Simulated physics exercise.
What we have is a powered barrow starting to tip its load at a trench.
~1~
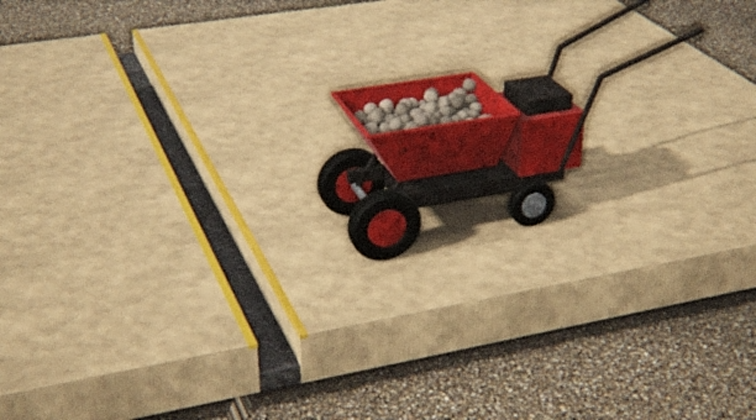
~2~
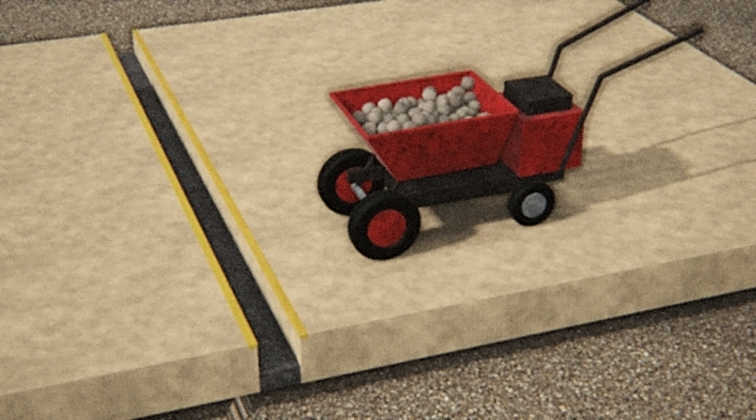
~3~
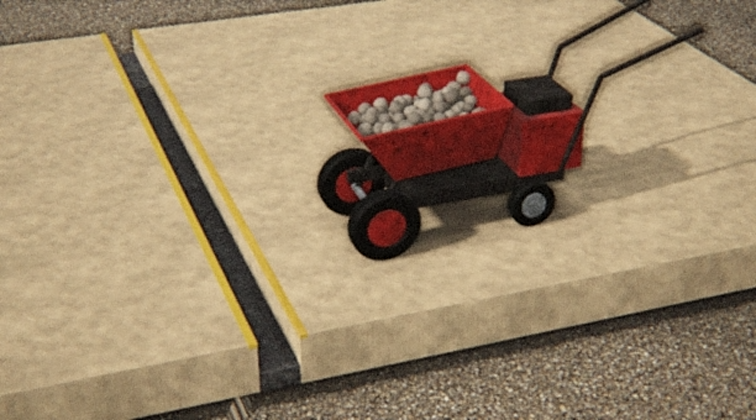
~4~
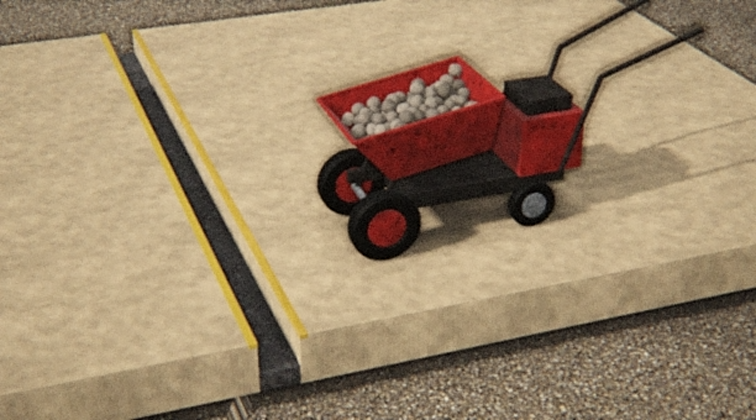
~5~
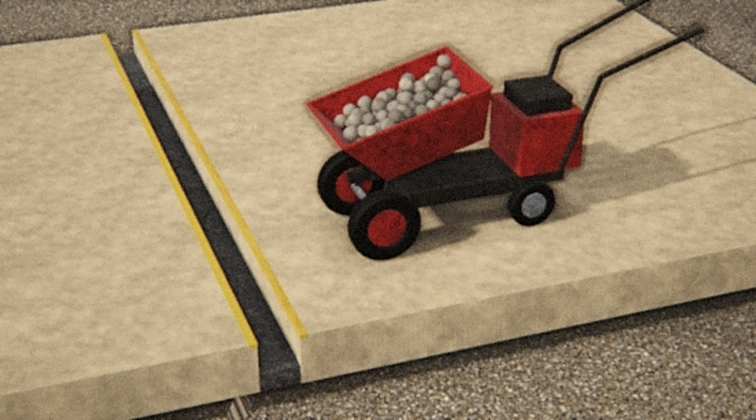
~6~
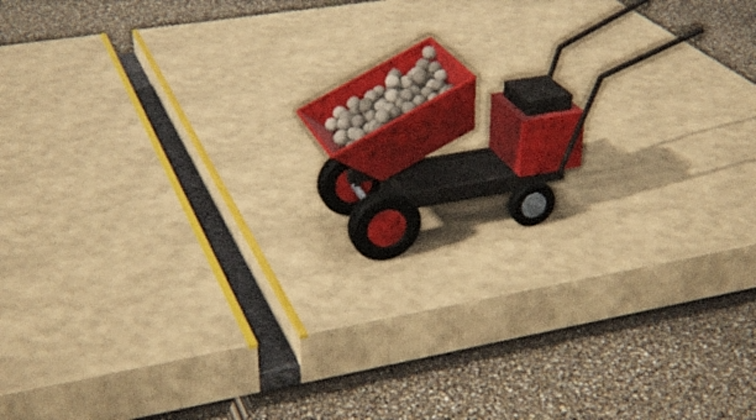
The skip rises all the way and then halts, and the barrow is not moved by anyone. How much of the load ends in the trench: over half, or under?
I expect the load to largely find the trench.
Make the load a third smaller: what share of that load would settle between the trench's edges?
My guess is some 80 in a hundred.
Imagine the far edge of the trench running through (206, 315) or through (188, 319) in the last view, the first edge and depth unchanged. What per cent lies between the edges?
First one: 90 per cent; second one: 100 per cent.
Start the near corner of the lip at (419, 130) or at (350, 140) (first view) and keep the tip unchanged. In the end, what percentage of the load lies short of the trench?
Around 60 and 0 per cent respectively.
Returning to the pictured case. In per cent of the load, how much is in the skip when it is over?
Estimate: Near 0 %.
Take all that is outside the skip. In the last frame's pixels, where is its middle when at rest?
Around (233, 257).
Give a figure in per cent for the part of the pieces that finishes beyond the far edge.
Near 25 in every hundred.
Soon, skip tipped steeply; all in the skip.
A while on, skip tipped right over; about two thirds in the skip; a stray few short of the trench; about a quarter in or heaped over the trench; a stray few beyond it; a small part falling.
Towards the end, skip tipped right over; a small part in the skip; a small part short of the trench; about two thirds in or heaped over the trench; about a quarter beyond it.
Finally, skip tipped right over; a small part short of the trench; about two thirds in or heaped over the trench; about a quarter beyond it.
